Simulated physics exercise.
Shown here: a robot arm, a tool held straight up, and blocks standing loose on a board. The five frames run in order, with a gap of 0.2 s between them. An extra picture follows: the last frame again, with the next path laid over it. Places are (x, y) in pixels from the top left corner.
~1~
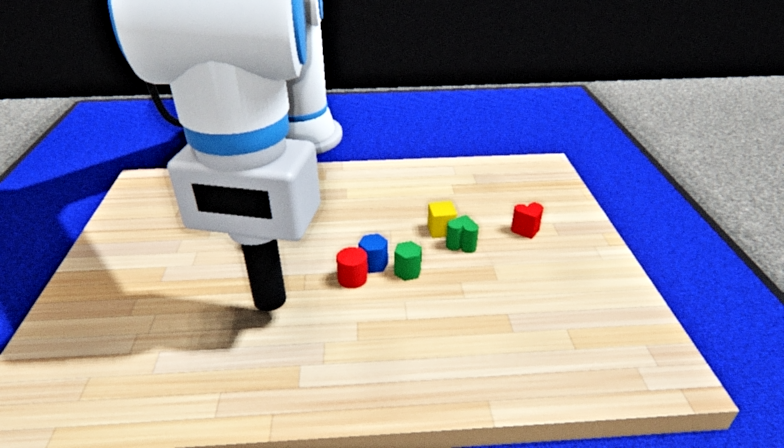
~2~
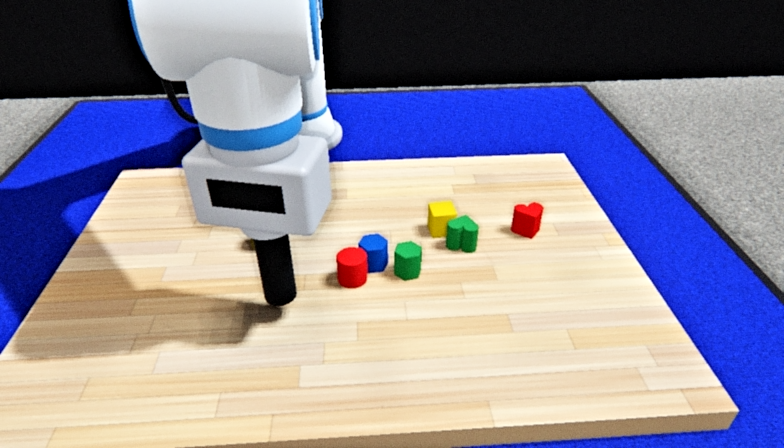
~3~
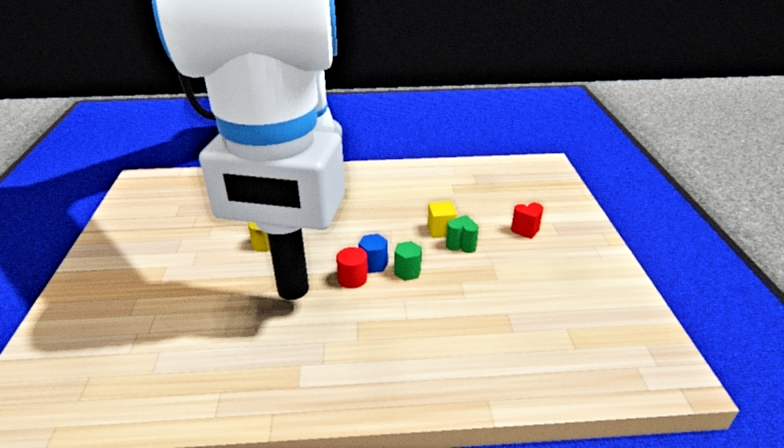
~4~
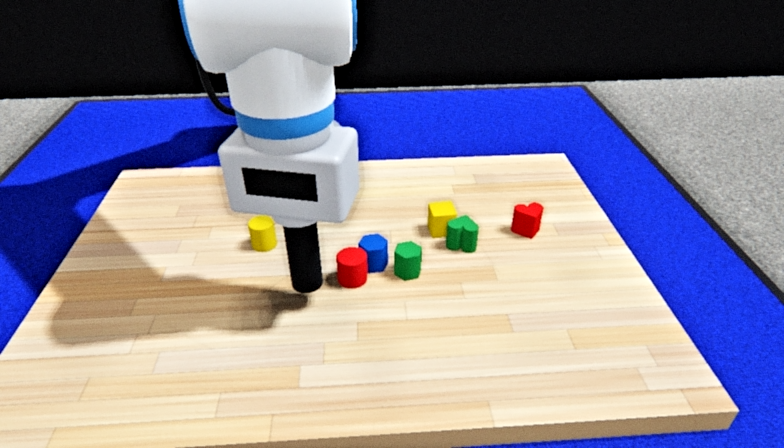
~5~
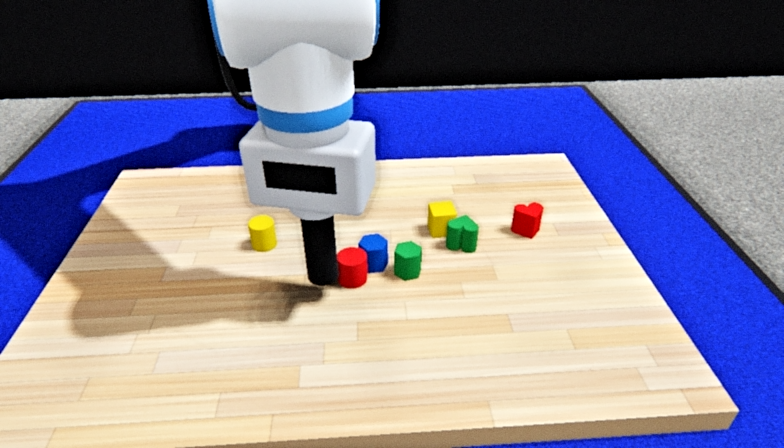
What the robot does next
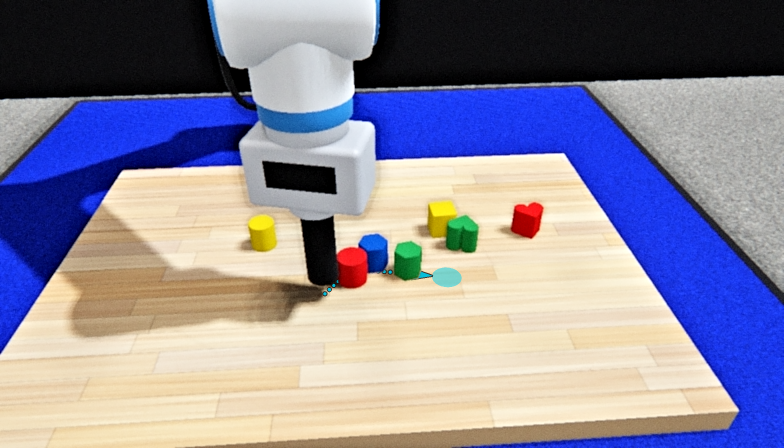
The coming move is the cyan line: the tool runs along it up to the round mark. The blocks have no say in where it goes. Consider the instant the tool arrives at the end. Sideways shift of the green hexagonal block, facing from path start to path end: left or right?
Displaced right.
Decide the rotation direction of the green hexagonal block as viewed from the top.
It swings round clockwise.
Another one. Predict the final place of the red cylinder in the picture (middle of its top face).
It sits at (427, 234).
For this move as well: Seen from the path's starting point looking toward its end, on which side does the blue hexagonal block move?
To the path's left.
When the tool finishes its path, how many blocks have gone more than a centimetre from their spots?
The number is three or more.
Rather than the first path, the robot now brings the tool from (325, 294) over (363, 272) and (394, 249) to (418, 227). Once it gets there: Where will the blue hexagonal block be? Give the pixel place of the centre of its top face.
Roughly at (452, 186).
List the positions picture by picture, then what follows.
The first picture shows tool's lower end at (270, 300); red cylinder at (351, 255); blue hexagonal block at (373, 241); green hexagonal block at (408, 249); green heart-shaped block at (464, 223).
The second picture shows tool at (281, 296); blocks still.
The third picture shows tool at (293, 290); blocks still.
The fourth picture shows tool at (308, 283); blocks still.
The fifth picture shows tool at (323, 276); red cylinder at (351, 255); blue hexagonal block at (373, 241); green hexagonal block at (408, 249); green heart-shaped block at (464, 223).
Drawn move, from (325, 294) via (358, 272) and (402, 273), ending at (447, 277).
On the path given first. One third of the way, tool at (358, 254); red cylinder at (385, 240); blue hexagonal block at (404, 228), turned 15° anticlockwise.
Two thirds of the way, tool at (404, 256); red cylinder at (417, 234); blue hexagonal block at (419, 217), turned 25° anticlockwise; green hexagonal block at (431, 249), turned 105° clockwise.
At the end, tool at (448, 260); red cylinder at (427, 234); blue hexagonal block at (419, 217), turned 30° anticlockwise; green hexagonal block at (476, 252), turned 90° clockwise; green heart-shaped block still.
